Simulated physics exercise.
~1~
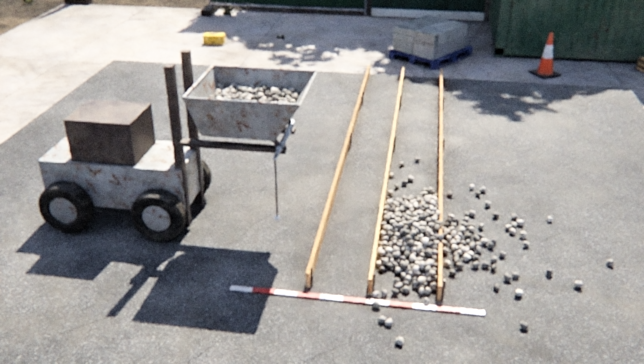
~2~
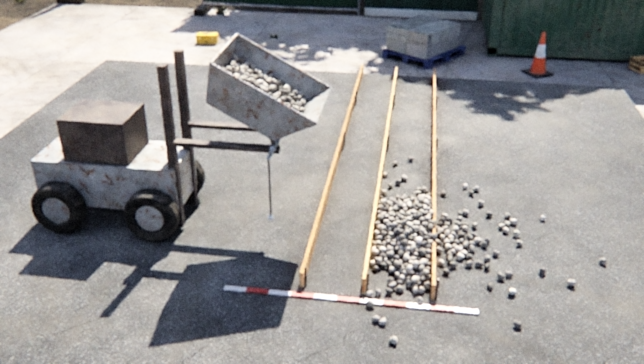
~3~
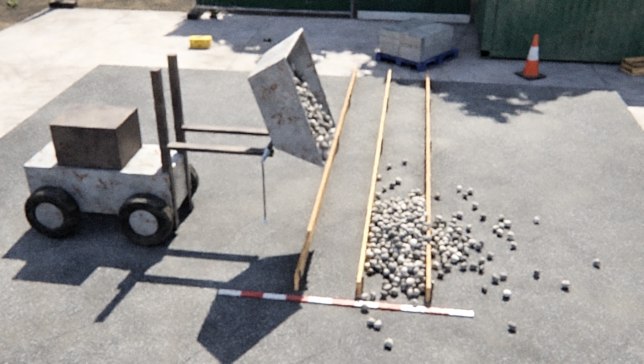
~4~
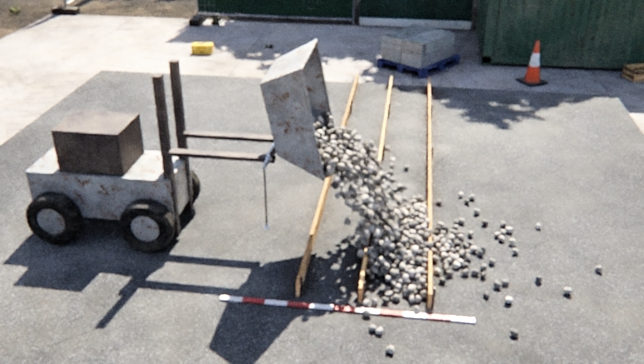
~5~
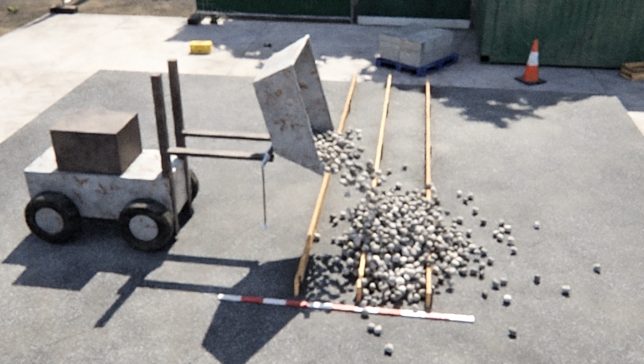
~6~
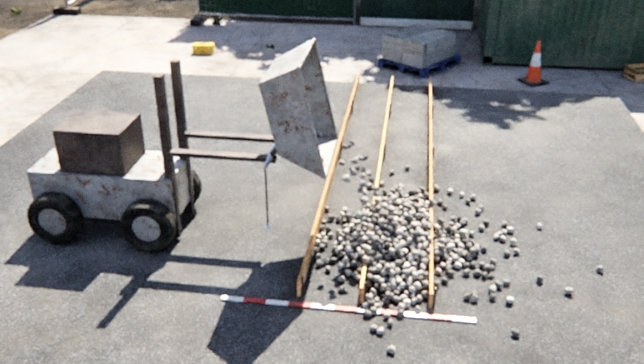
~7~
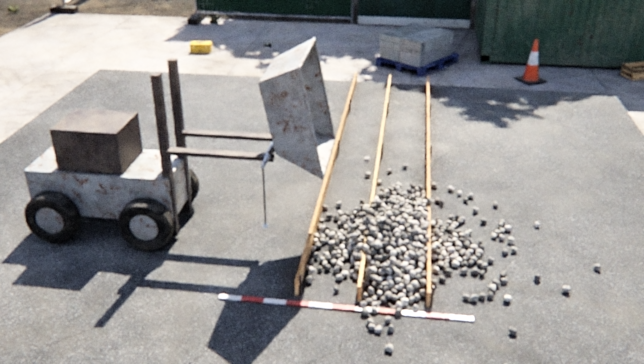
A metal skip on a forklift's arms tipped steeply to the right and poured its pale stones over wooden planks onto an earlier pile, then jerked slightly back and forth until empty, leaving a wider heap spread across the planks and the grey ground.
